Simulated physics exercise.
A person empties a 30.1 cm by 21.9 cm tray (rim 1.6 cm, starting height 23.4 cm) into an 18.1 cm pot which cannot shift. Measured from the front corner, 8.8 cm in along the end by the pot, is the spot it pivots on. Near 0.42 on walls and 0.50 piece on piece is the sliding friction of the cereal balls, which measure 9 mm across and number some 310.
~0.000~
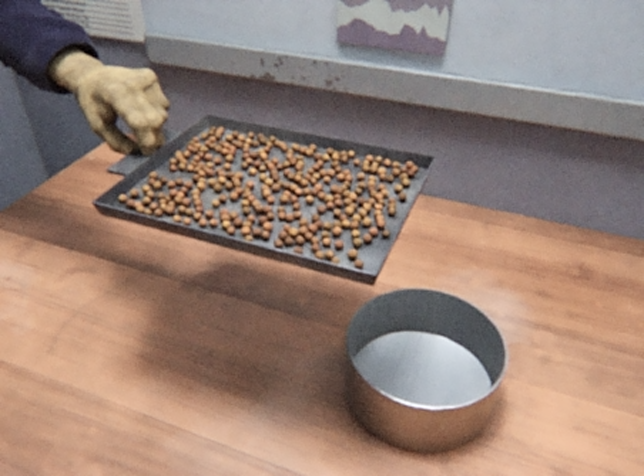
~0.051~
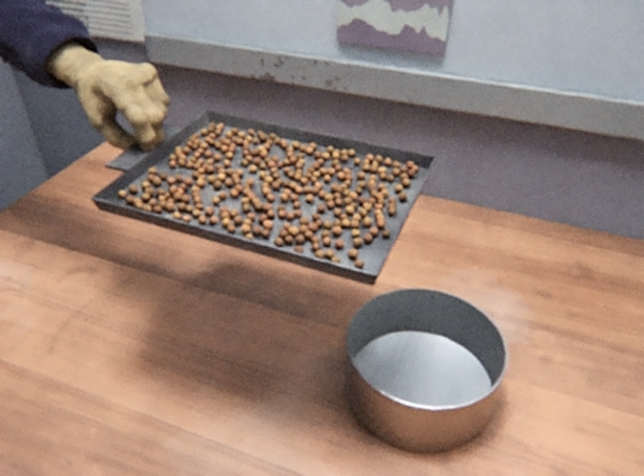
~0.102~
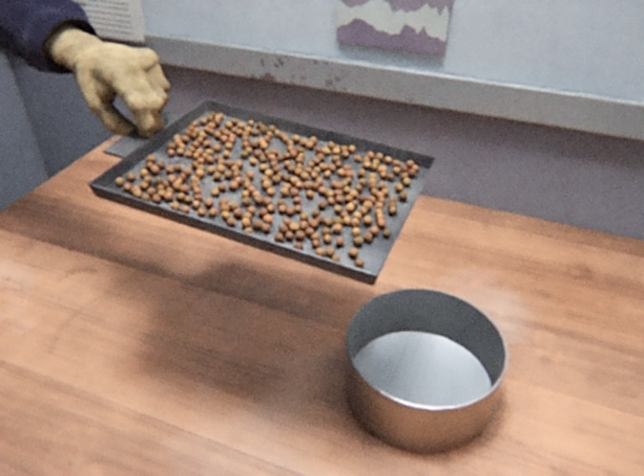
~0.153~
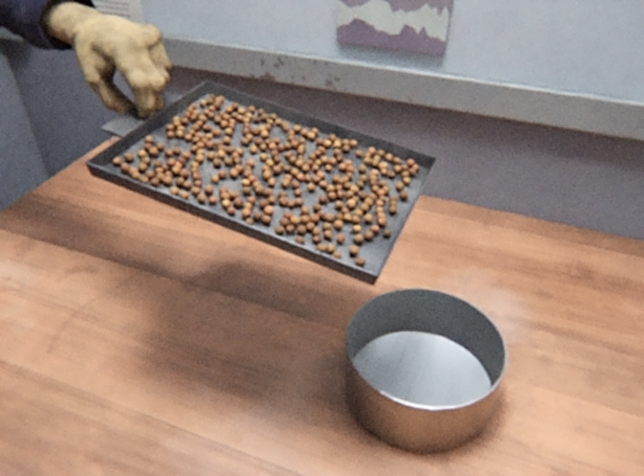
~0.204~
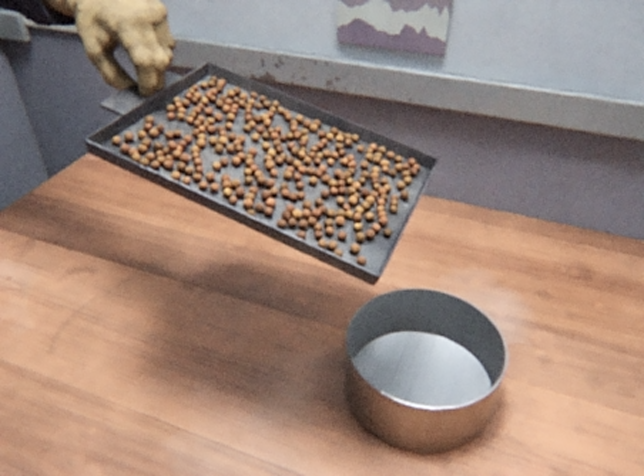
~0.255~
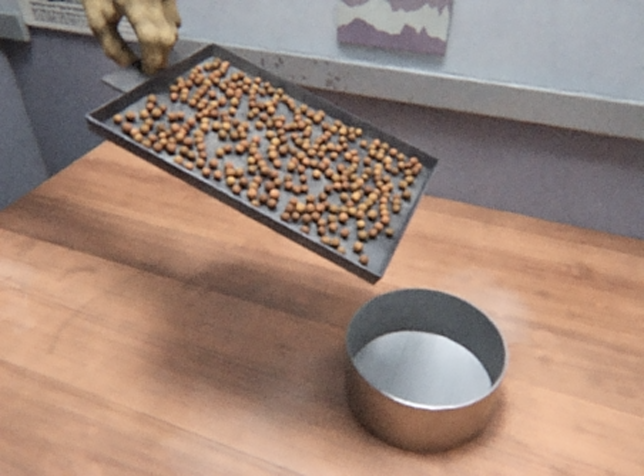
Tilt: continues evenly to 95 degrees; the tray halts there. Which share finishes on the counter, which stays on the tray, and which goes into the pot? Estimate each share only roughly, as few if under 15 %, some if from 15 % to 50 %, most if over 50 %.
Roughly: Counter some, tray few, pot most.
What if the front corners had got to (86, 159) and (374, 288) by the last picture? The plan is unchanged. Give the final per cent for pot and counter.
Split: Pot = 30, counter = 70.
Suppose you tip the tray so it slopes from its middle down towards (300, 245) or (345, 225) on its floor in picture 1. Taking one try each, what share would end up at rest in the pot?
Near 25 and 70 per cent, in that order.
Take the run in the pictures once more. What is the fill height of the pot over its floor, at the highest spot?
Around 2.0 cm above the floor.
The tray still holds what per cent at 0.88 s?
It's roughly 75 percent.
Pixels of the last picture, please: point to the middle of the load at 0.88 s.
Estimated load position: Around (411, 204).
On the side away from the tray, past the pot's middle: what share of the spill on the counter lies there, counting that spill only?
Around 90 per cent, give or take.
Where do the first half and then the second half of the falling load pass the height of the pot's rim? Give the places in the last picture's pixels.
Around (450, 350), then (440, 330).
Then, at 0.63 s, tilt 56 degrees; the tray holds 100 %, the pot 0 %.
After 0.88 s, tilt 80 degrees; the tray holds 75 %, the pot 5 %.
Then, at 1.24 s, tilt 95 degrees; the tray holds 15 %, the pot 35 %.
By 2.1 s all is still; counter 30 %, tray 0 %, pot 70 %.
